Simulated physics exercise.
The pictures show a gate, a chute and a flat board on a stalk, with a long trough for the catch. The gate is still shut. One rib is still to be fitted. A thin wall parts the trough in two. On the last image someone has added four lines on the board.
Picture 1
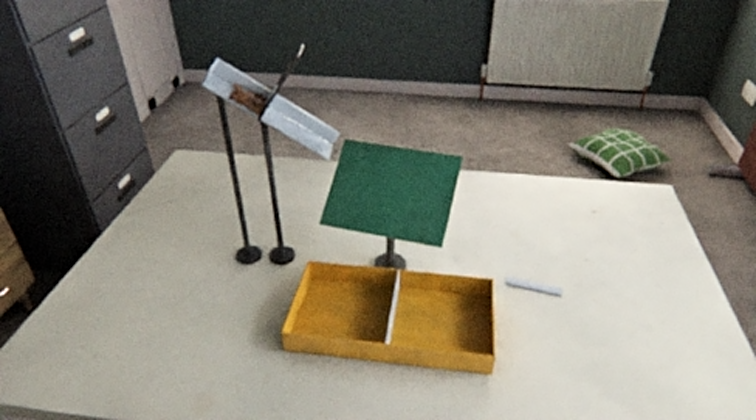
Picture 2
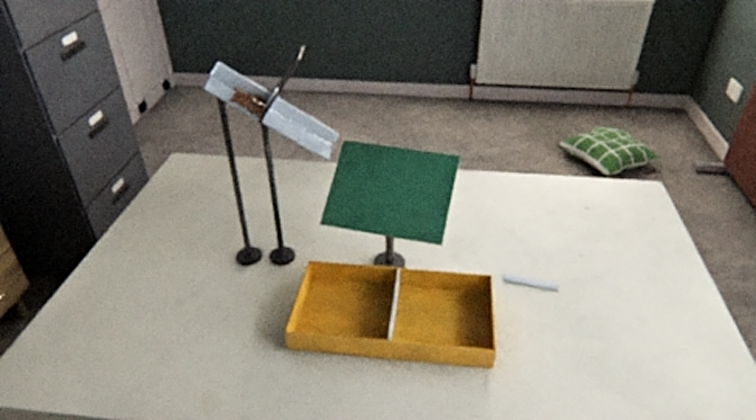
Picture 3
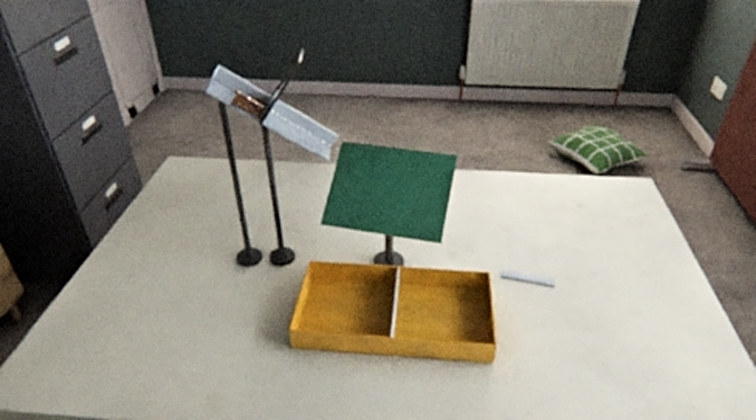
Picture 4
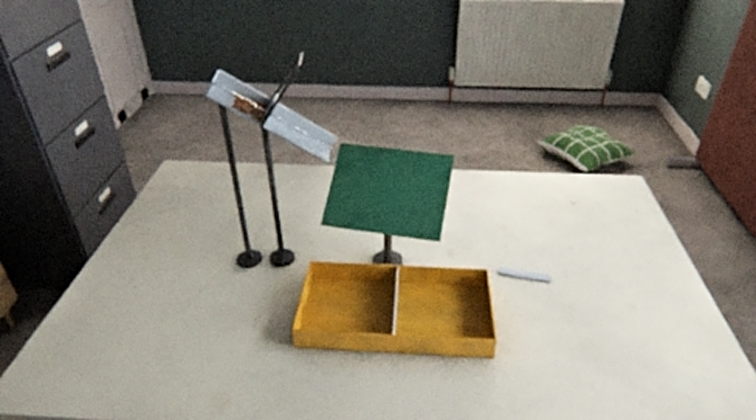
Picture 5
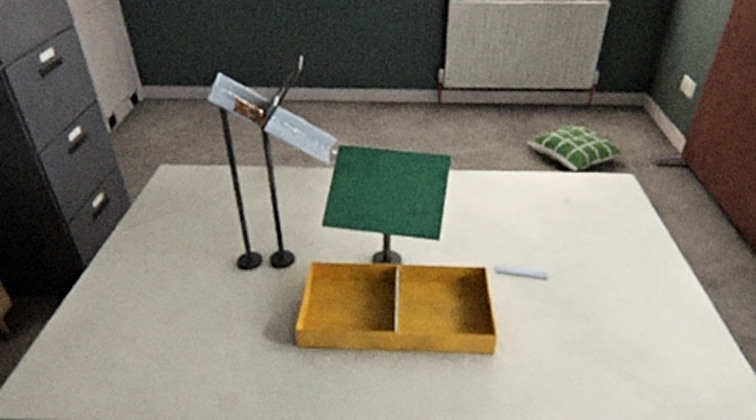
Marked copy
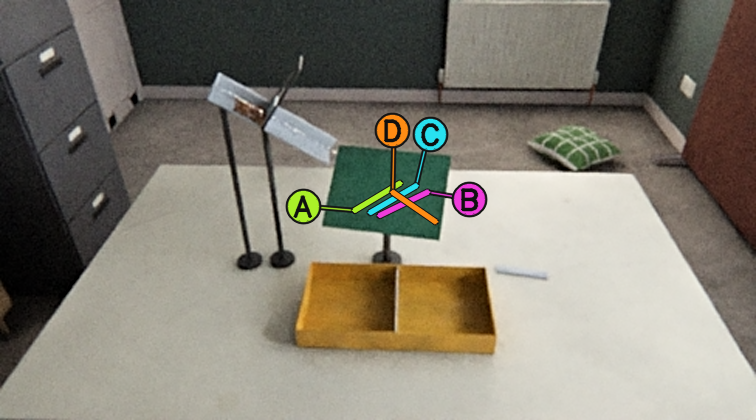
A large pale table stands in a carpeted room with dark walls, a radiator and grey drawers, seen from slightly above. On it, a light grey chute on two dark stands slopes down rightward towards a tilted green board, behind a yellow-orange two-part trough and left of a small whitish stick. The camera drifts slightly, shifting the background and green checked cushion leftward, while the objects on the table stay still.
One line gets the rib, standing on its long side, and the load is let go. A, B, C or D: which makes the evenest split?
D beats the others.
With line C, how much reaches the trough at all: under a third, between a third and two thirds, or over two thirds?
Over two thirds.
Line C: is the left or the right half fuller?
More lands on the left.
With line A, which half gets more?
Left.
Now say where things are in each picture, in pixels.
The first picture shows load behind the gate at (252, 99), cereal balls; lip of the chute at (330, 153), sloping gently.
The second picture shows middle of the board at (390, 190), tilted fairly steeply; middle of its low edge at (379, 234); of its high edge at (401, 148).
The third picture shows front corners of the trough at (289, 330) and (496, 345); front end of its middle wall at (391, 337); gate still shut at (274, 99).
The fourth picture shows middle of the load at (254, 107); lip at (329, 156).
The fifth picture shows middle of the load at (254, 111); lip at (329, 158).
On the marked copy, line A from (399, 183) to (354, 210); line B from (427, 192) to (379, 215); line C from (416, 185) to (370, 212); line D from (392, 192) to (435, 221).
With A, of what is caught, all in the left half, none in the right.
With B, of what is caught, nearly all in the left half, a stray few in the right.
With C, of what is caught, all in the left half, none in the right.
With D, of what is caught, about half in the left half, about half in the right.
